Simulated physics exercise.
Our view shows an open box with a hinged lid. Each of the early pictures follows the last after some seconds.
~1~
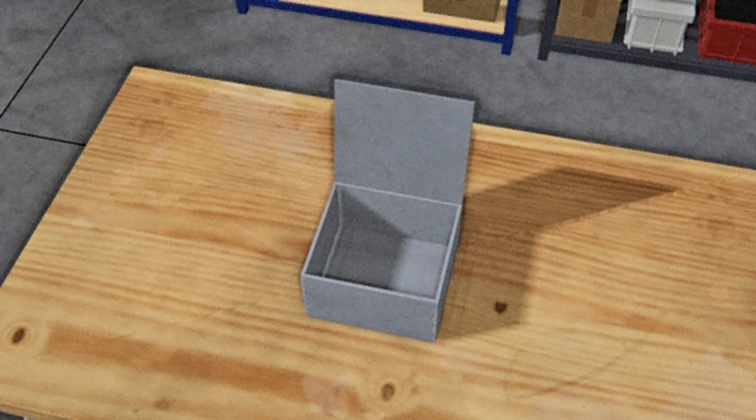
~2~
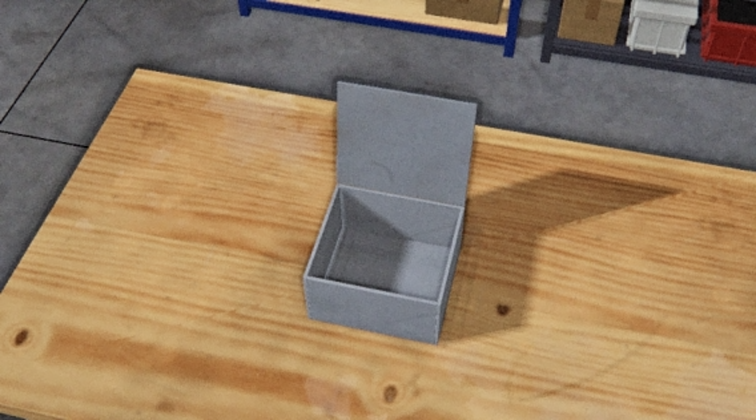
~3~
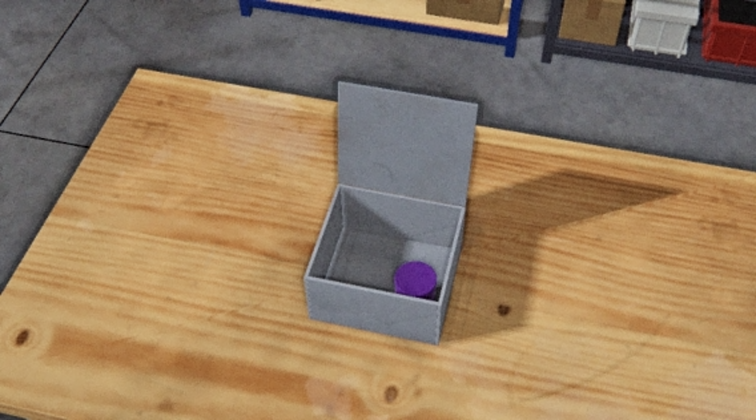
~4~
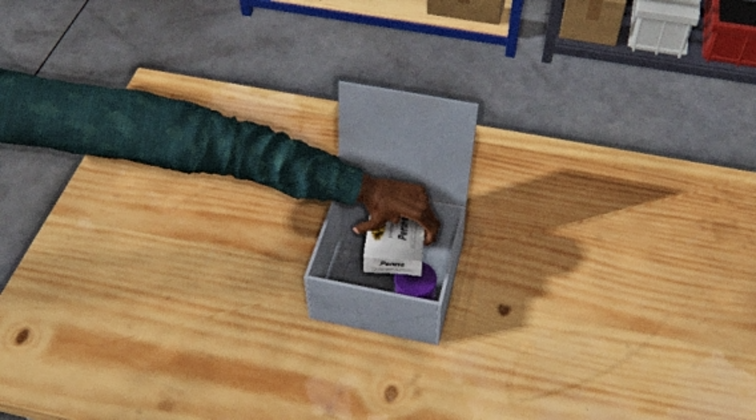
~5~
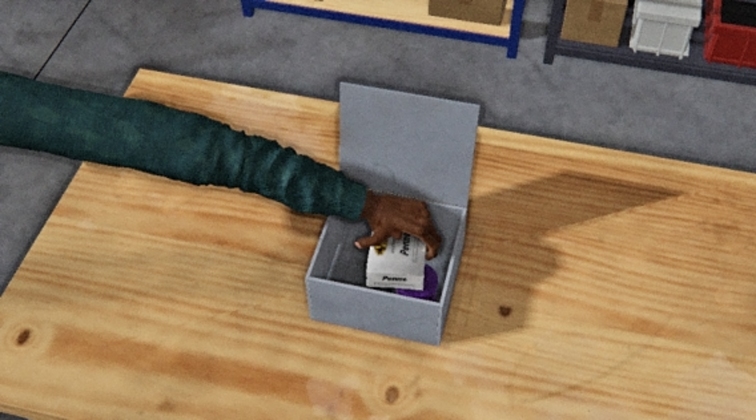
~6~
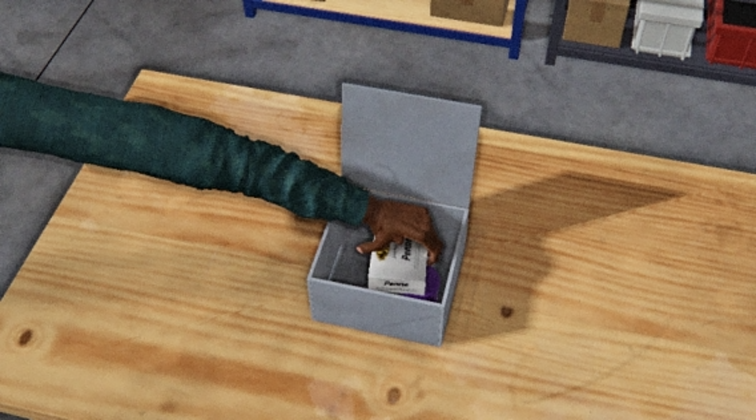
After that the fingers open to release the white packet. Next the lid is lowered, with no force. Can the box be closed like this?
The lid is fully lowered.
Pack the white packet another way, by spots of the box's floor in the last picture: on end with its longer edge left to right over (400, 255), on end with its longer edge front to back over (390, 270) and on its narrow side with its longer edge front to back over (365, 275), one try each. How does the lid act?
The lid stays up the first time, stays up the second time and goes down the third time.
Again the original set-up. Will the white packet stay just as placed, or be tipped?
At the finish the white packet goes crooked.
Then, 0.50 s past the last view, white packet on its side near (367, 274).
Then, 1.30 s past the last view, lid 75° above the rim; white packet on its side near (370, 276).
Then, 1.80 s past the last view, lid 43° above the rim; white packet on its side near (370, 276).
Then, 2.20 s past the last view, lid 11° above the rim; white packet on its side near (370, 276).
Finally, lid shut; down or leaning hard in the box, white packet; purple tin still in place. Final places as the last picture's camera would see them, white packet near (370, 276).
